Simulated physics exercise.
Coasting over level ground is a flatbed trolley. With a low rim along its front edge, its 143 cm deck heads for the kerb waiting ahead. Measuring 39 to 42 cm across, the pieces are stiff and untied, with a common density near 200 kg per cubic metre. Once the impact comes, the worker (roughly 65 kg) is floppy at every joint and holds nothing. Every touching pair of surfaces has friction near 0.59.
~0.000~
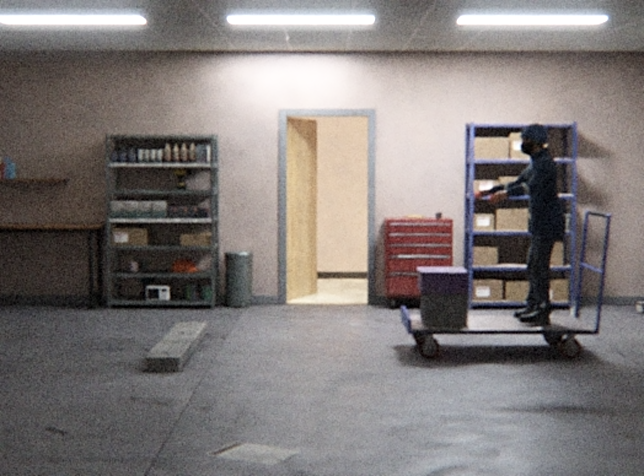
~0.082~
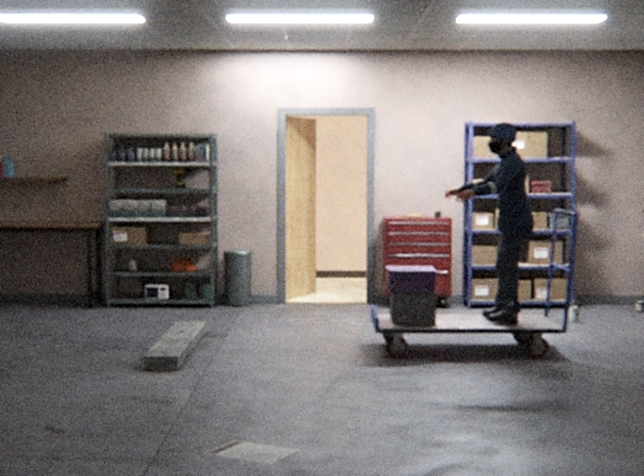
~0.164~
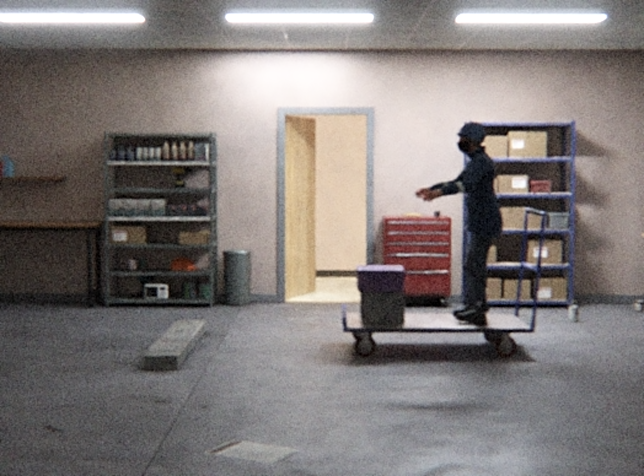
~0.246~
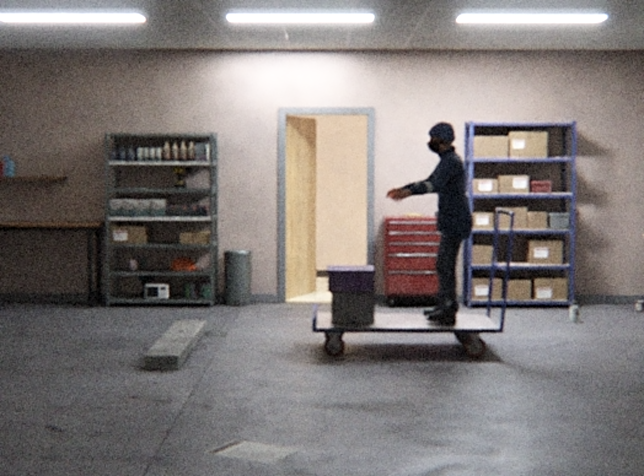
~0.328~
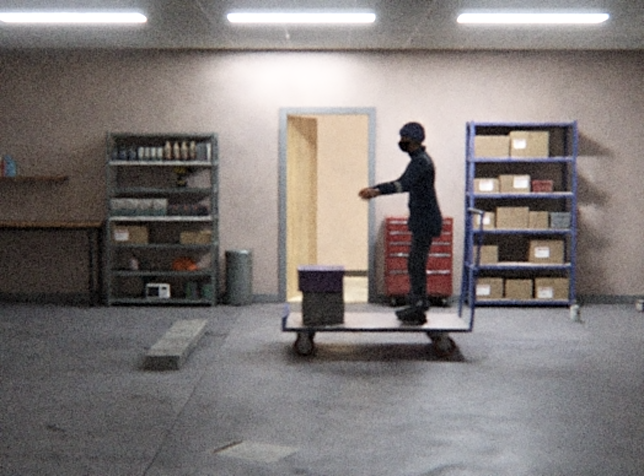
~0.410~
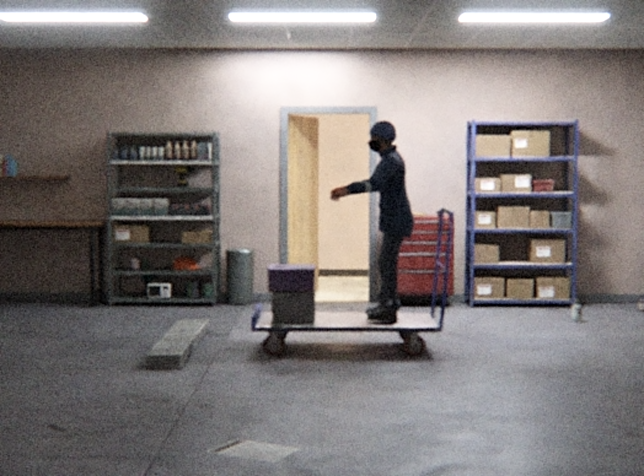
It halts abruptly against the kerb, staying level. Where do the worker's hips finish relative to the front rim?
The worker's hips finish beyond the front rim.
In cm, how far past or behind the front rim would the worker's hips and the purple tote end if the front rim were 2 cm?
The hips would end 20 cm past the front rim, and the purple one 110 cm past it.
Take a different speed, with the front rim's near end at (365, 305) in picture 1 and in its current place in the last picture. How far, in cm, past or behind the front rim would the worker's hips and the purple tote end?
Hips 20 behind, purple 80 past.
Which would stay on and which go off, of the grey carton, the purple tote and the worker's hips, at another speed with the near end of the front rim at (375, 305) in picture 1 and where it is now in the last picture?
Grey - kept, purple - dropped, hips - kept.
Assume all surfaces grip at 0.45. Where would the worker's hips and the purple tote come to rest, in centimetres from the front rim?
Then the hips would end 40 past and the purple one 140 past.
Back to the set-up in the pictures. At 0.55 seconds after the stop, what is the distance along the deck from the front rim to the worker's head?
Position: Approx. 70 cm past the front rim.
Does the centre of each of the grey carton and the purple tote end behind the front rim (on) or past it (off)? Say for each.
Result - grey: Stays; purple: Goes over.
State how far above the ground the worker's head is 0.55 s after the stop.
The head is roughly 30 cm up.
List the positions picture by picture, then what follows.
In the first frame, hips (547, 222), purple tote (442, 280), rim corner (410, 329); 180 cm short of the stop.
In the second frame, hips (516, 221), purple tote (411, 279), rim corner (377, 328); 155 cm short of the stop.
In the third frame, hips (485, 220), purple tote (380, 279), rim corner (345, 328); 130 cm short of the stop.
In the fourth frame, hips (455, 220), purple tote (350, 279), rim corner (314, 328); 106 cm short of the stop.
In the fifth frame, hips (426, 220), purple tote (321, 278), rim corner (283, 327); 81 cm short of the stop.
In the sixth frame, hips (397, 219), purple tote (292, 278), rim corner (253, 327); 57 cm short of the stop. Speed about 3.0 m/s.
After 0.60 s the deck stops.
After 1.15 s the worker's hips are 10 cm past the rim, near (172, 280) in the last picture's view.
After 1.60 s the worker's hips are 36 cm past the rim, near (142, 334) in the last picture's view.
When all is still (3.5 s), past the rim, purple tote and the worker's hips; behind it, grey carton.
